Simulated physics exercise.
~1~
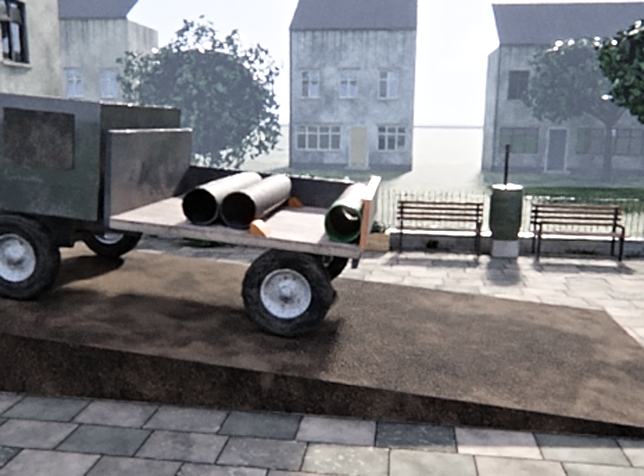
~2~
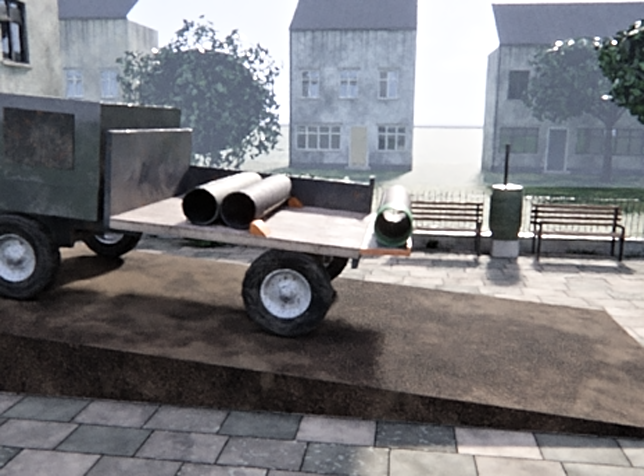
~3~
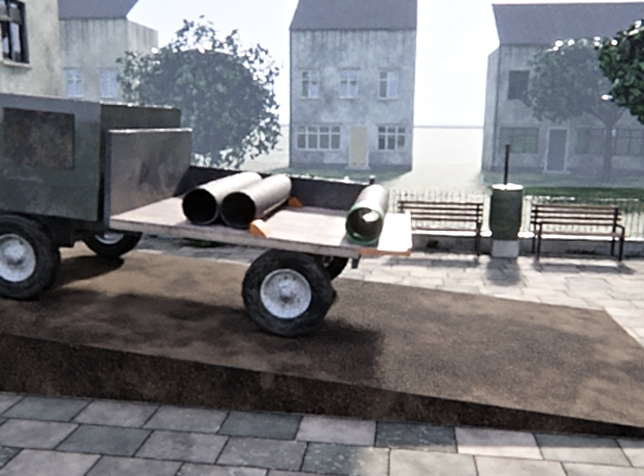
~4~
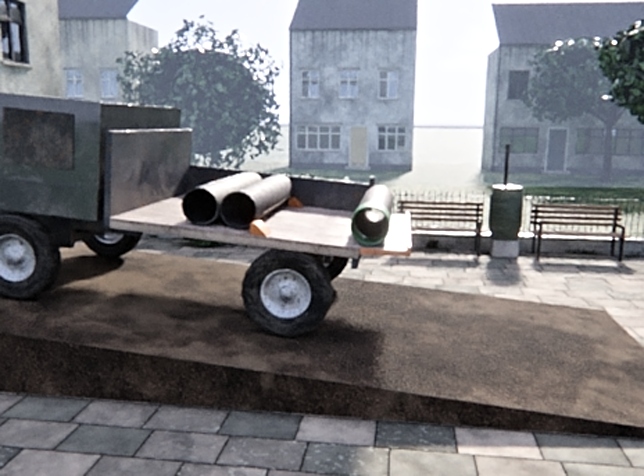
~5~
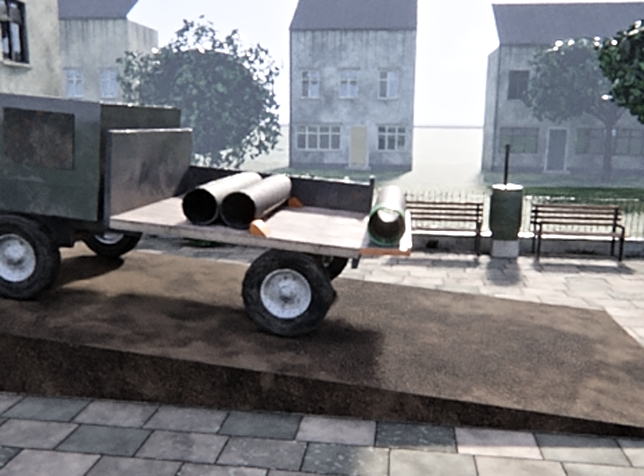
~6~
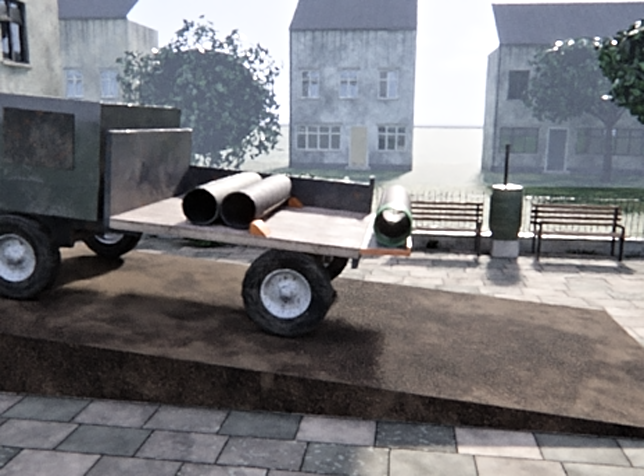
On a sloping patch of ground in a paved square, the tailgate of a parked truck dropped open and the green pipe rolled right onto it, rolled back left a little, then rolled right again, ending still on the lowered gate.
